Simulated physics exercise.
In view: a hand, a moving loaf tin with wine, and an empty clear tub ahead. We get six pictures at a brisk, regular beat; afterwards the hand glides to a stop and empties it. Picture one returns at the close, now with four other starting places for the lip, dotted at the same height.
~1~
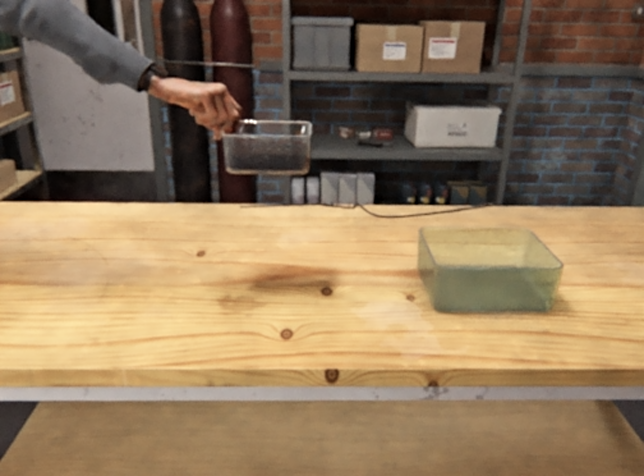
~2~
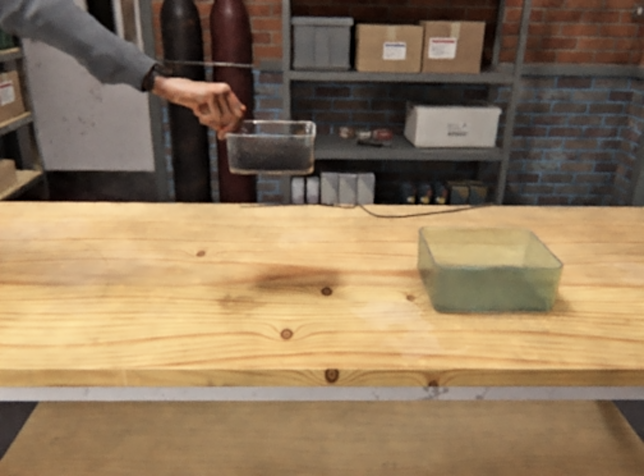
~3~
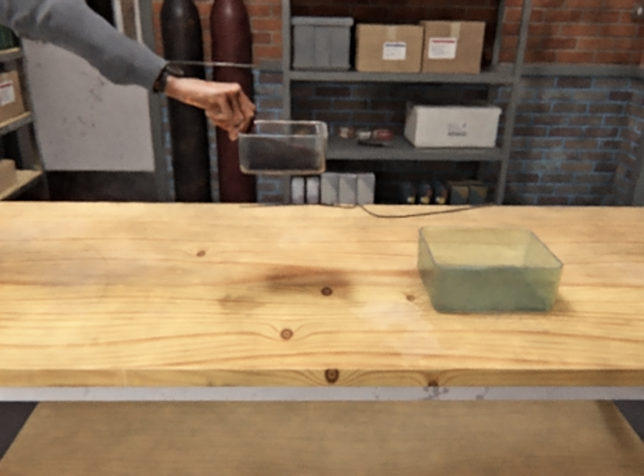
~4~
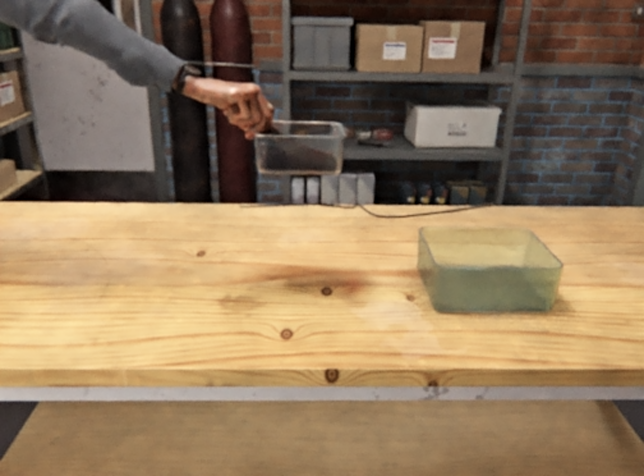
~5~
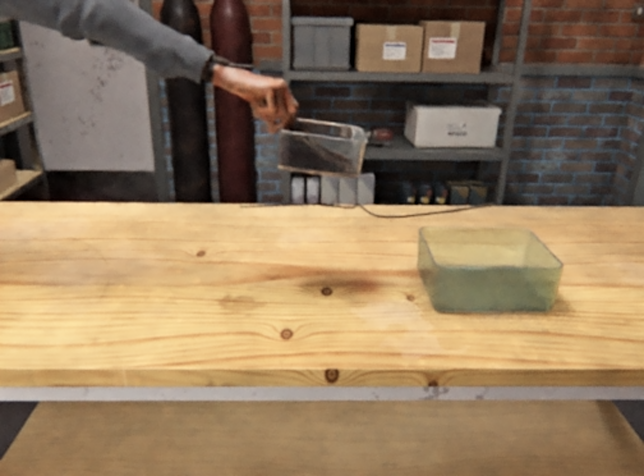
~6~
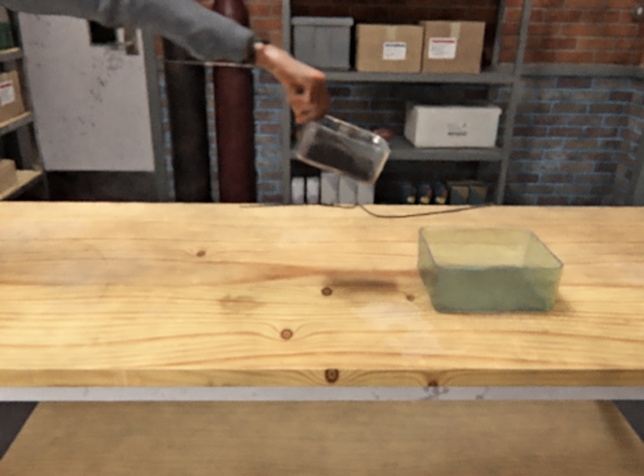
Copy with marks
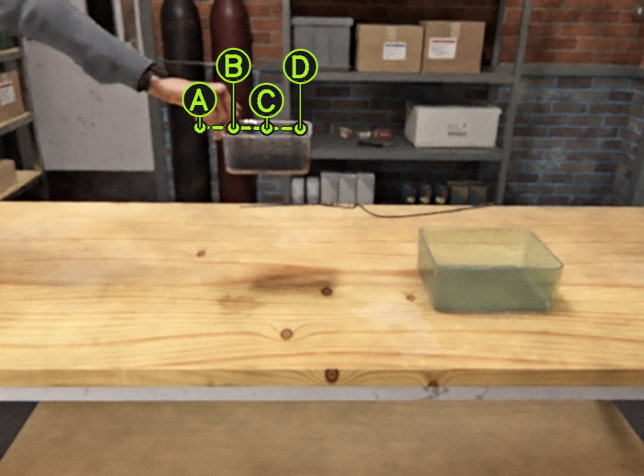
A hand held a clear rectangular container above a wooden workbench and moved it slowly to the right, then tilted it toward a greenish see-through tub sitting on the bench.
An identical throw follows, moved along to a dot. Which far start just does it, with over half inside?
C is the one.
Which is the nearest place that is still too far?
Place B.
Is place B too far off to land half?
Yes.
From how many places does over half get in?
Two of them.
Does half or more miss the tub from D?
No, that is safe.
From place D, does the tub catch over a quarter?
Yes, clearly.
On the marked copy, A at (199, 127); B at (233, 127); C at (266, 128); D at (300, 128).
With A, about 11 % lands in the tub, 86 % falls short and 3 % goes beside or beyond.
With B, about 34 % lands in the tub, 60 % falls short and 6 % goes beside or beyond.
With C, about 66 % lands in the tub, 24 % falls short and 10 % goes beside or beyond.
With D, about 78 % lands in the tub, 14 % falls short and 7 % goes beside or beyond.
